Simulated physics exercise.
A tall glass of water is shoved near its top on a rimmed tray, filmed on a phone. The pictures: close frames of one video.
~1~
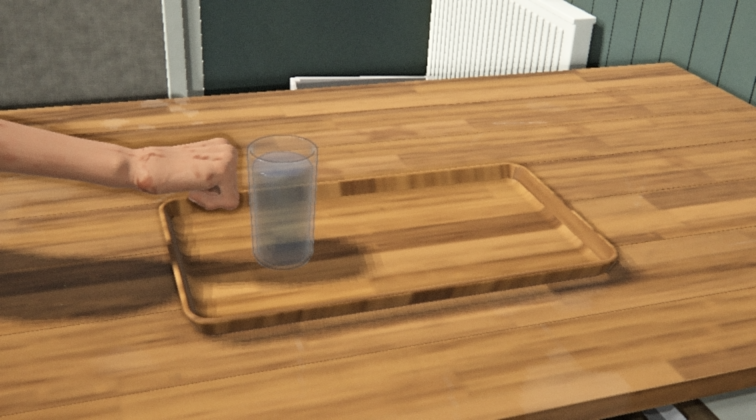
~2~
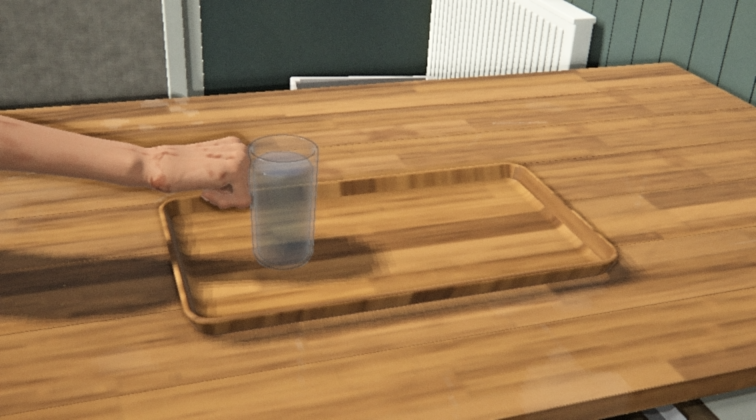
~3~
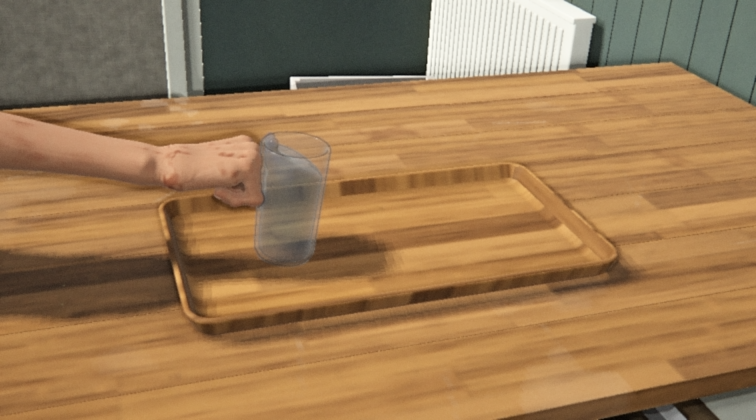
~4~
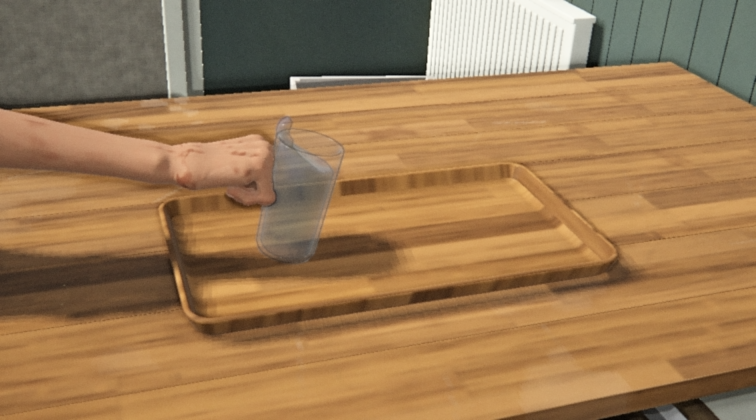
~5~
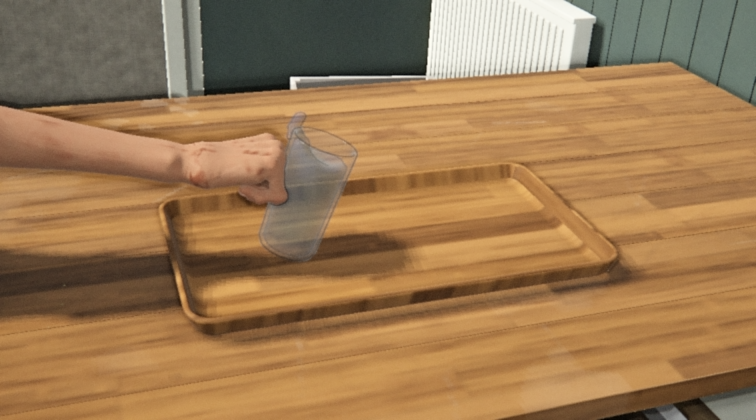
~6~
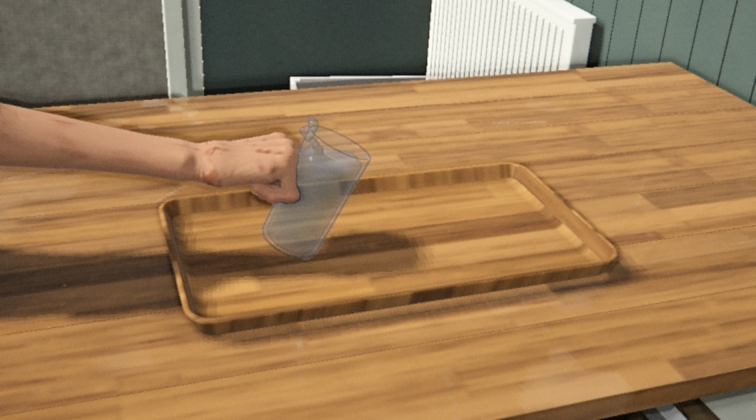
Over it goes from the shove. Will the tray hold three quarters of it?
The tray sheds more than a quarter of the liquid.
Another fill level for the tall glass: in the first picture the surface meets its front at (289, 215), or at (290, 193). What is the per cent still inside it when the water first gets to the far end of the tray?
The first level leaves around 50 percent, the second around 60 percent.
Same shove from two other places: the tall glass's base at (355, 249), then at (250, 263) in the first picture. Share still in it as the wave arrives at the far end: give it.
65 and 55 per cent, approximately, in that order.
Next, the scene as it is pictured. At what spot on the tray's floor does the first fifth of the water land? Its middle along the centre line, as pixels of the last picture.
I'd mark it somewhere roughly at pixel (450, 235).
A moment on, the tall glass lies on its side and 92 per cent is in the glass, 3 on the tray and 5 above or beyond its rim.
Next, the tall glass lies on its side and 53 per cent is in the glass, 44 on the tray and 3 above or beyond its rim.
Then the tall glass lies on its side and 30 per cent is in the glass, 48 on the tray and 22 above or beyond its rim.
Later the tall glass lies on its side and 17 per cent is in the glass, 49 on the tray and 34 above or beyond its rim.
Finally, 66 per cent is held by tray and glass, 34 is off the tray.
